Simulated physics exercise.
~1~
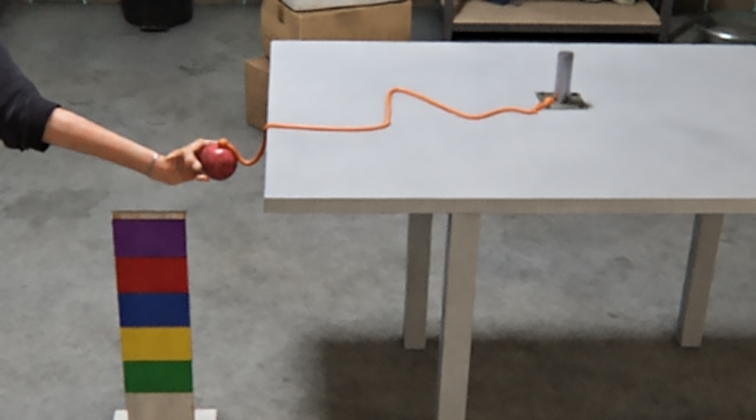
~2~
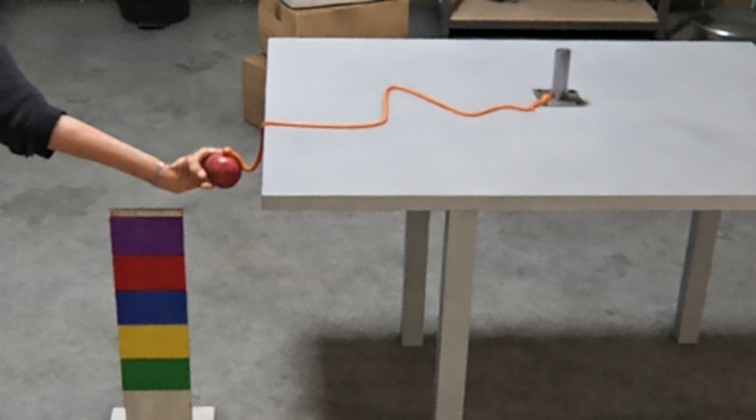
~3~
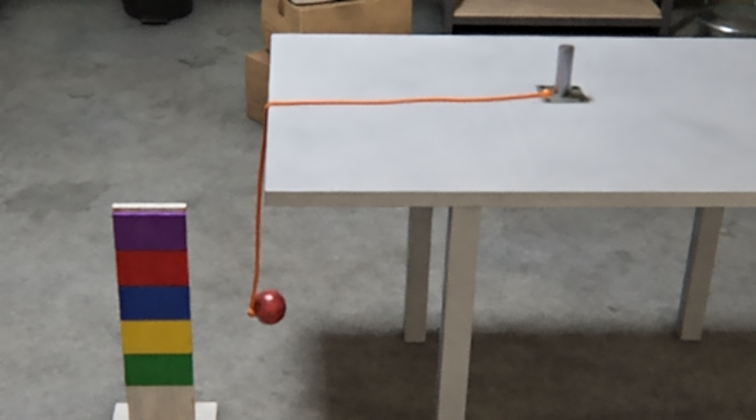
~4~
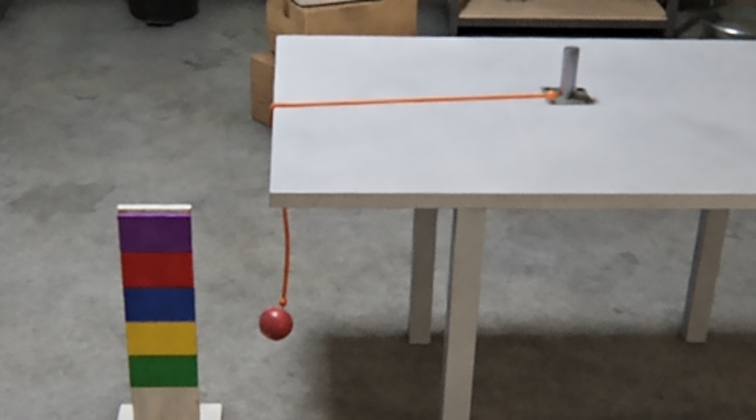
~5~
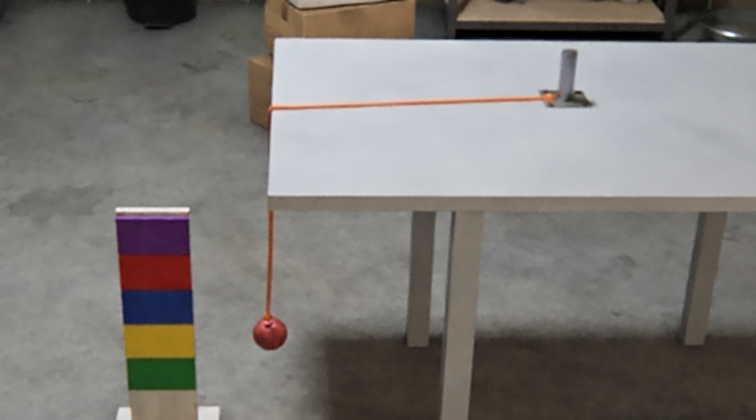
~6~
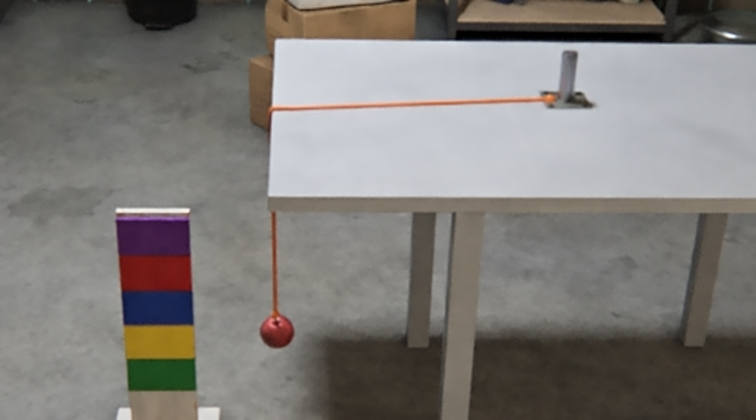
At a workbench in a garage-like room, a hand held a red ball tied to an orange cord past the table's left edge, then let go, and it dropped, swung slightly and ended up hanging level with the yellow band on the striped board.
